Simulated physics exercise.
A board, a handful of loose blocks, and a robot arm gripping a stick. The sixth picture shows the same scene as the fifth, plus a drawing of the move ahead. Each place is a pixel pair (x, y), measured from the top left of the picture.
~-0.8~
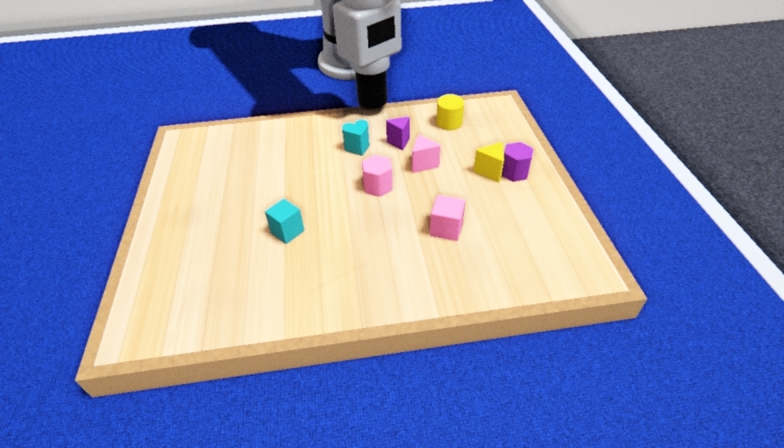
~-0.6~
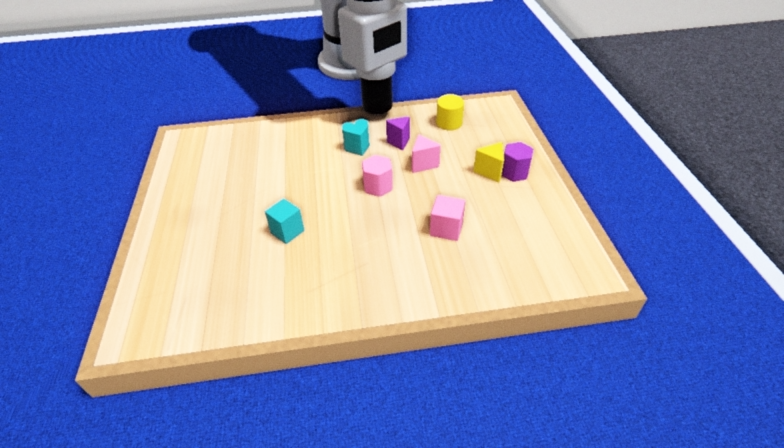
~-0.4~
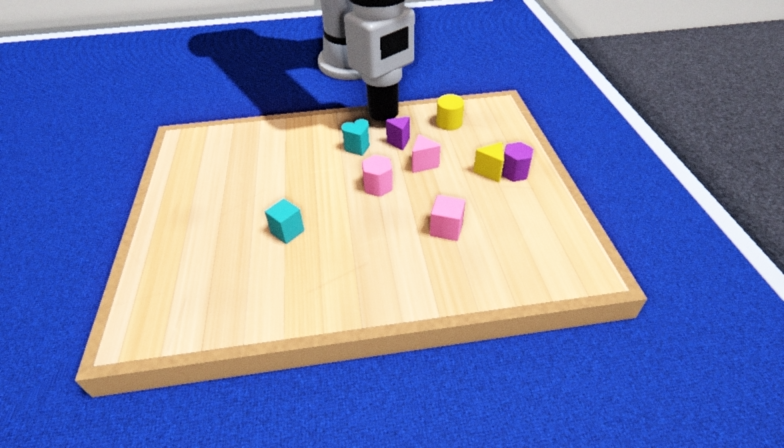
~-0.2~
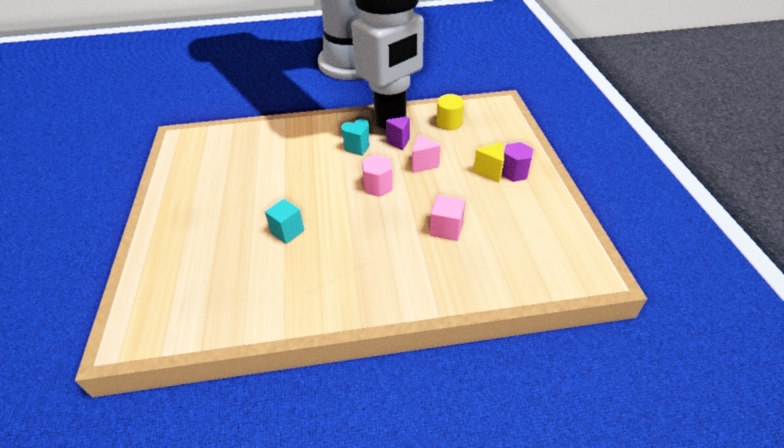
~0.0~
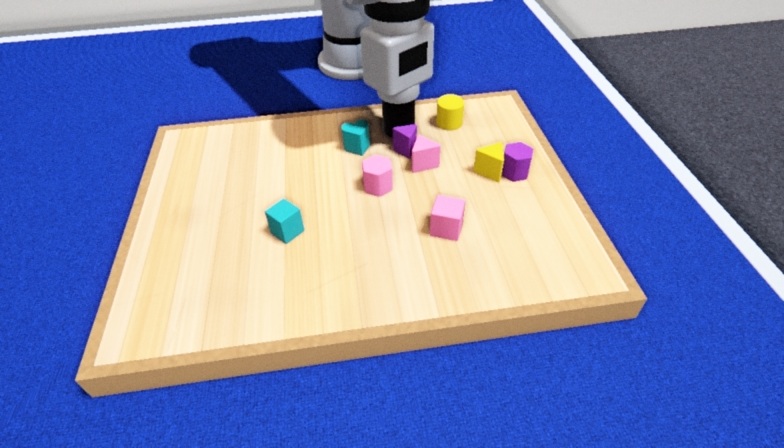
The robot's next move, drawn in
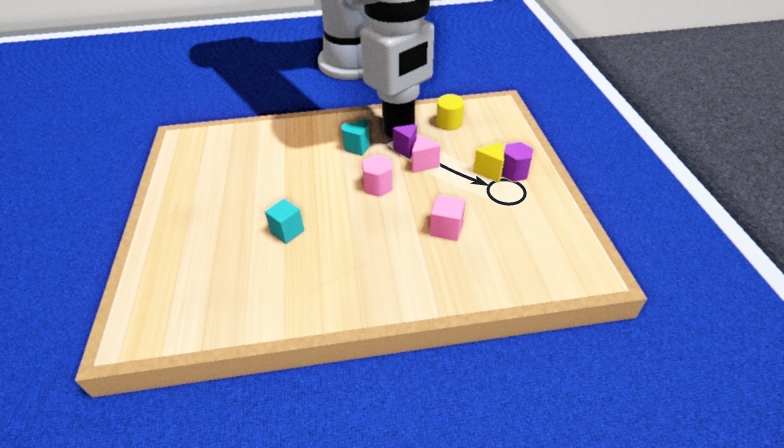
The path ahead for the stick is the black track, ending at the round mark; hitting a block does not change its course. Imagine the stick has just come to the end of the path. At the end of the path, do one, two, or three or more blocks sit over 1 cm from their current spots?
Here I'd predict at least three blocks moving more than 1 cm.
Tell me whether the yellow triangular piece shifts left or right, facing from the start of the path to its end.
It is displaced to the left.
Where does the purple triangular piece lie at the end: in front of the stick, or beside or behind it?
It slides aside on the way.
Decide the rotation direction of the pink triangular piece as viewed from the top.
Spins clockwise.
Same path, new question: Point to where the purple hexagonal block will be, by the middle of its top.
For the centre of its top, I'd go with (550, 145).
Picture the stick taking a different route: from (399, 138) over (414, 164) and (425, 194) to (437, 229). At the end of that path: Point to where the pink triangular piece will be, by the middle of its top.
The top centre is at (450, 158).
Path on the board, from (399, 138) by way of (444, 167) to (506, 192).
On the path given first. One third of the way, stick (428, 149); purple triangular piece (430, 151), turned 15° clockwise; pink triangular piece (443, 159), turned 20° clockwise.
Two thirds of the way, stick (465, 167); purple triangular piece (443, 163), turned 50° clockwise; pink triangular piece (455, 174), turned 55° clockwise; yellow triangular piece (502, 152); purple hexagonal block (526, 150).
At the end, stick (508, 183); purple triangular piece (443, 163), turned 50° clockwise; pink triangular piece (456, 175), turned 65° clockwise; yellow triangular piece (540, 159), turned 50° anticlockwise; purple hexagonal block (550, 147), turned 60° anticlockwise.
